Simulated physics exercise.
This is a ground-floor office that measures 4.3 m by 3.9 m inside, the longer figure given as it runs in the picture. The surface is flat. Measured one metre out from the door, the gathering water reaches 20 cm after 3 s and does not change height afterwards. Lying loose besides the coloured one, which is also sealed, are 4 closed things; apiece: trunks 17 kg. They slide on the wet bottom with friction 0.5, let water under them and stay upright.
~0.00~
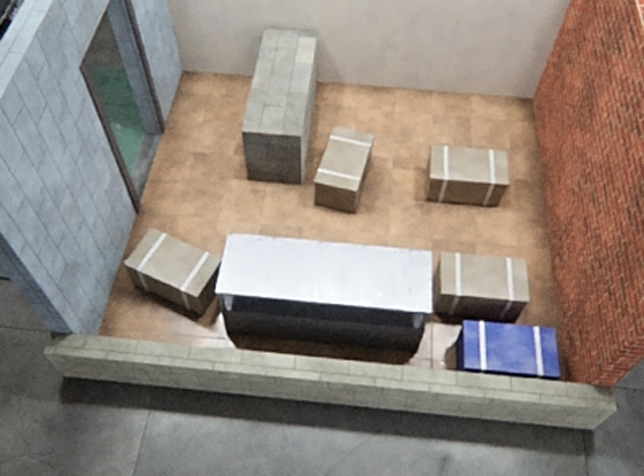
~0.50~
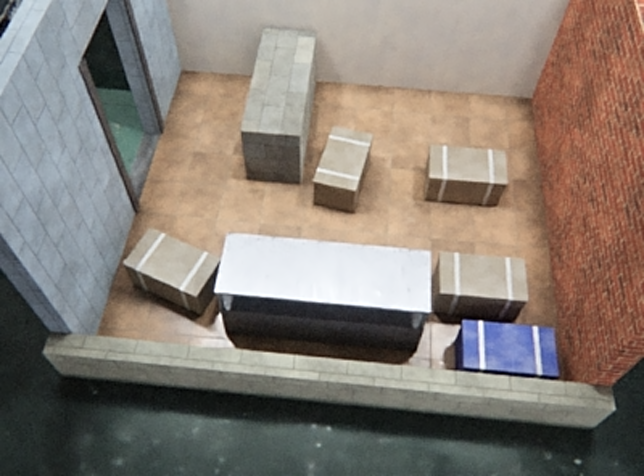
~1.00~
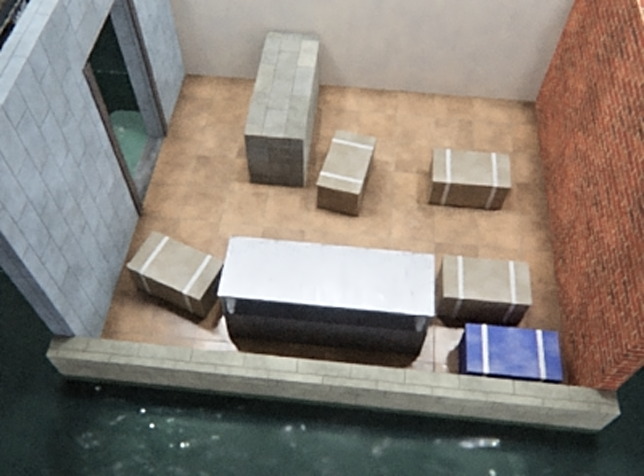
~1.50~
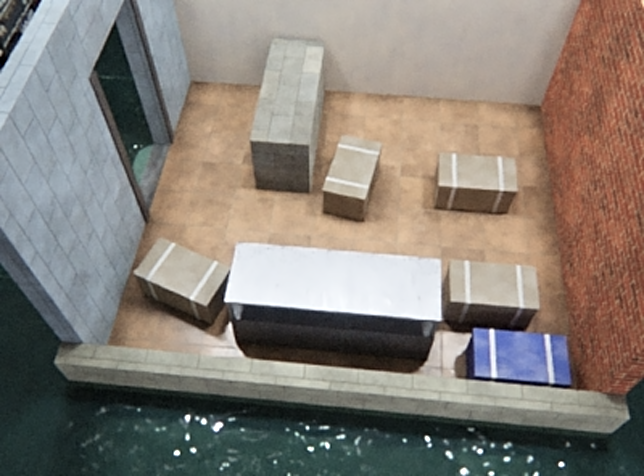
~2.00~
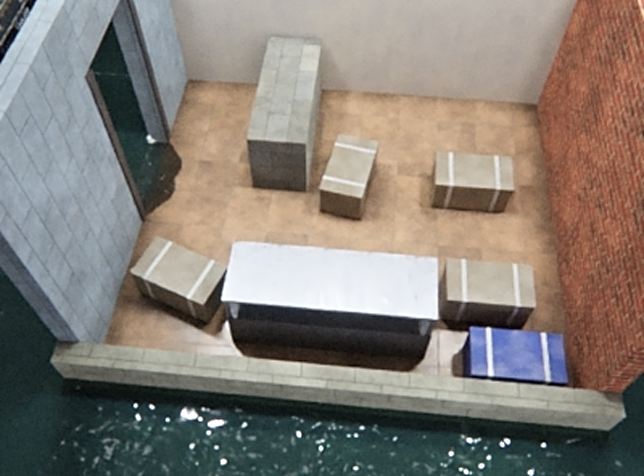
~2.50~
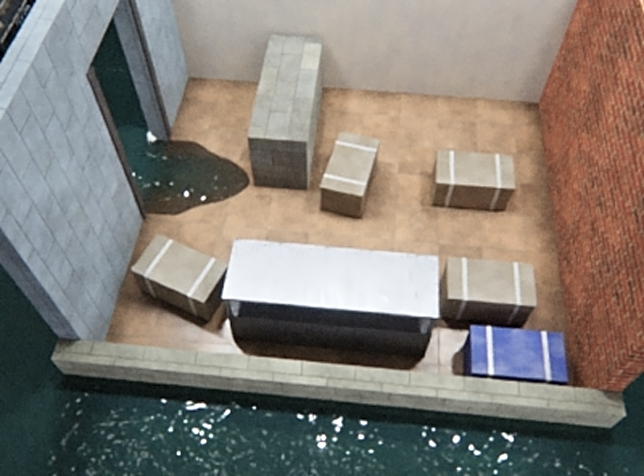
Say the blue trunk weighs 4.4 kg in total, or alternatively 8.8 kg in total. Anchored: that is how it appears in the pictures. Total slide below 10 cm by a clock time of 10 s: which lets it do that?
The one that works is none of the two.
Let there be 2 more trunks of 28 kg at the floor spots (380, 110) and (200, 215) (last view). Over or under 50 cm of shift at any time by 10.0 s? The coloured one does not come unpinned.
Note, in sequence: Not exceeded, exceeded.
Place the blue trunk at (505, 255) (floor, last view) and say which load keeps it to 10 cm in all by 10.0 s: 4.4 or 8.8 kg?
It turns out that no load succeeds.
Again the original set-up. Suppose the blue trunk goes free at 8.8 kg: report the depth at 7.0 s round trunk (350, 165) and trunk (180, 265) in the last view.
Around 2 cm and 3 cm.
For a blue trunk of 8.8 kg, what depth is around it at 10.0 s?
About 7 cm.
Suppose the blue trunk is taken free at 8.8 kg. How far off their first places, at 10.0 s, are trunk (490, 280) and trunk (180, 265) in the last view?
First 40 cm, then 30 cm.
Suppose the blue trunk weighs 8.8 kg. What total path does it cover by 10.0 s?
The total path comes to around 40 cm.
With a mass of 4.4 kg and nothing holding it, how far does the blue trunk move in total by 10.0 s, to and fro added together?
30 cm in all.
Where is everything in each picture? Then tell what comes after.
The first frame shows the blue trunk at (511, 348), on the bottom; 0.0 m2 under water; 0 of 5 have shifted.
The second frame shows the blue trunk at (510, 347) rests on the ground; water covers 0.0 m2; 0 of 5 have shifted.
The third frame shows the blue trunk at (513, 351), on the bottom; water covers 0.0 m2; 0 of 5 have shifted.
The fourth frame shows the blue trunk at (521, 356) rests on the ground; water covers 0.0 m2; 0 of 5 have shifted.
The fifth frame shows the blue trunk at (518, 354), on the bottom; water covers 0.1 m2; 0 of 5 have shifted.
The sixth frame shows the blue trunk at (518, 353) rests on the ground; water covers 0.7 m2; 0 of 5 have shifted.
After 3.5 s the blue trunk would be 0 cm from its start with 4.4 kg and 0 cm from its start with 8.8 kg; 0 cm of water round it then.
After 4.5 s the blue trunk would be 0 cm from its start with 4.4 kg and 0 cm from its start with 8.8 kg; 0 cm of water round it then.
After 7.0 s the blue trunk would be 0 cm from its start with 4.4 kg and 0 cm from its start with 8.8 kg; 2 cm of water round it then.
After 10.0 s the blue trunk would be 18 cm from its start with 4.4 kg and 35 cm from its start with 8.8 kg; 7 cm of water round it then.
